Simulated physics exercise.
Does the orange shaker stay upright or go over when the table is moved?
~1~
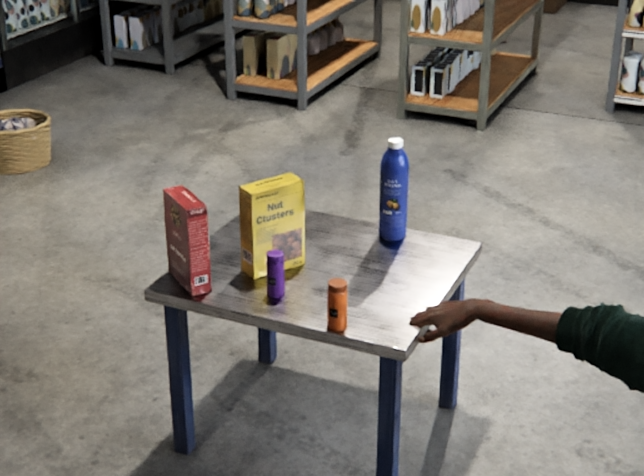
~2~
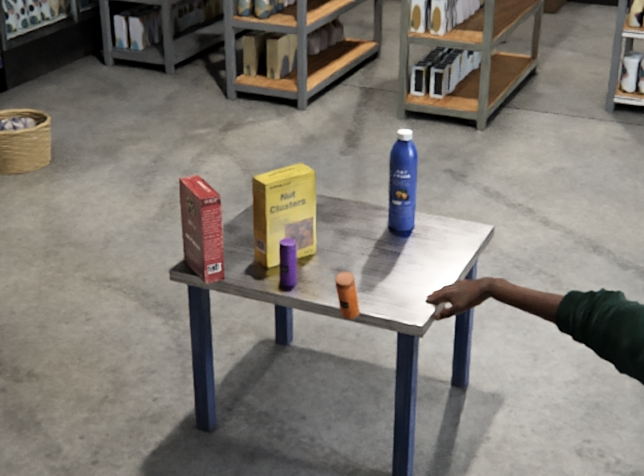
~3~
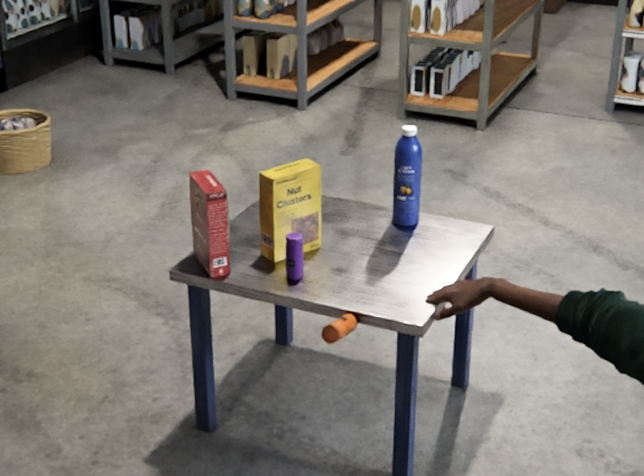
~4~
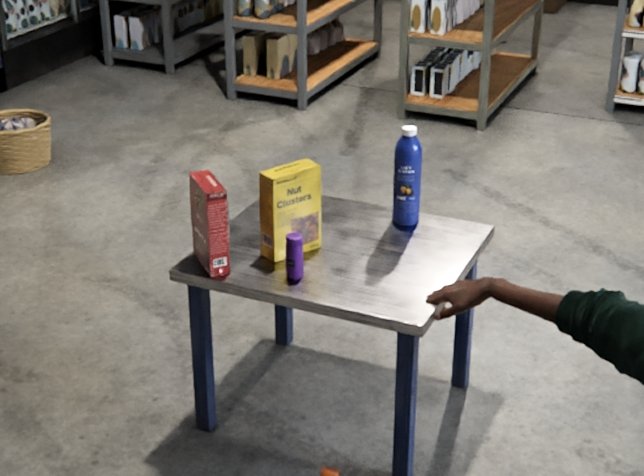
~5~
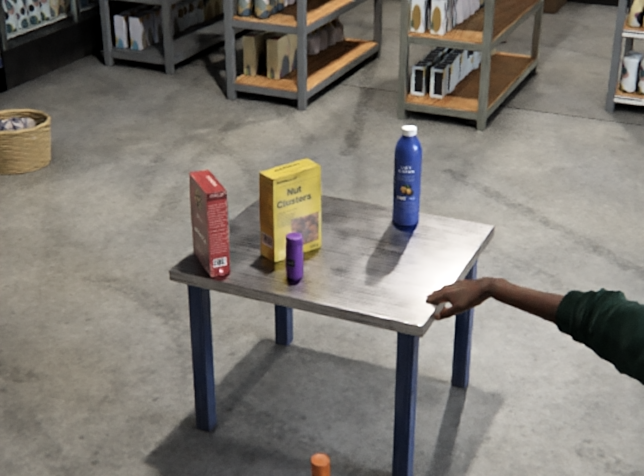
The orange shaker goes over. It tips off the front edge of the table and drops to the floor.
